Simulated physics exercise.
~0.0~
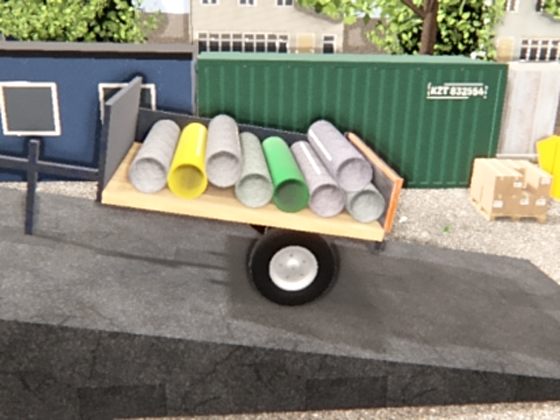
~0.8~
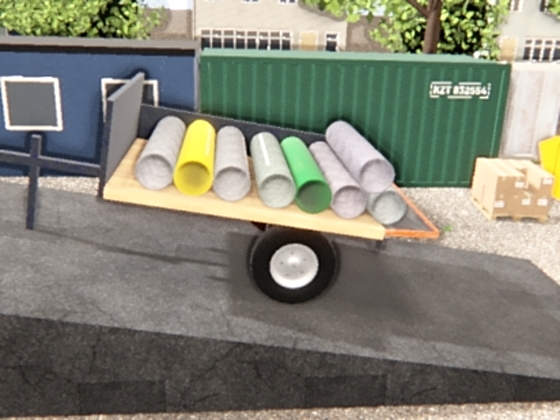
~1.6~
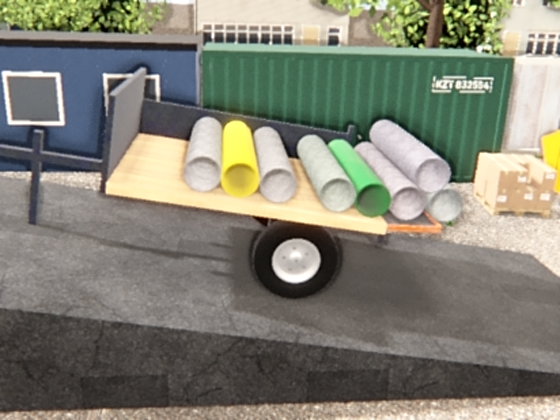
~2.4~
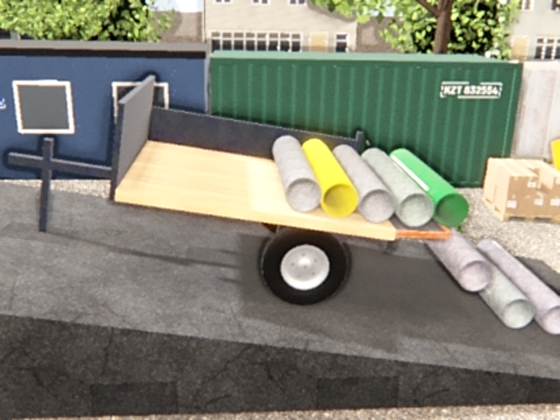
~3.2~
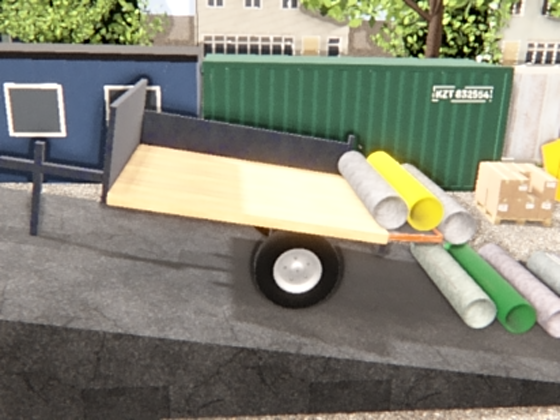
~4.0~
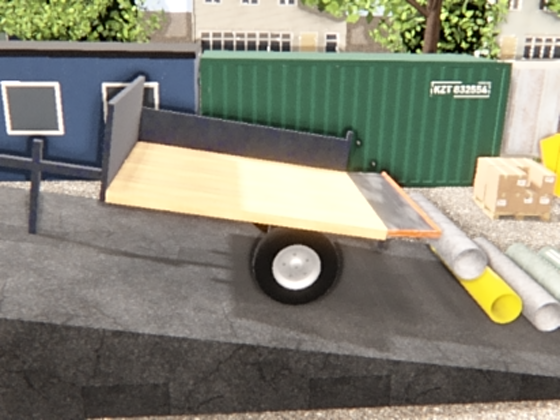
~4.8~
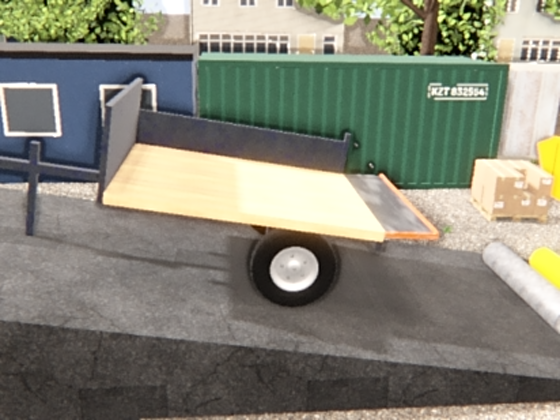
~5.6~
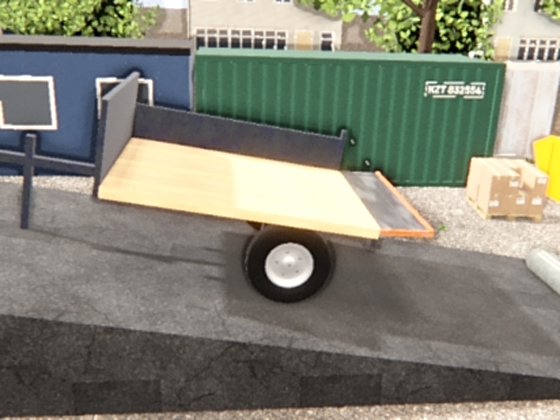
A load of grey pipes, along with one green and one yellow, rolled down a tilted trailer bed once its tailgate dropped, tumbling off the low end onto the ground and away to the right until the trailer stood empty.
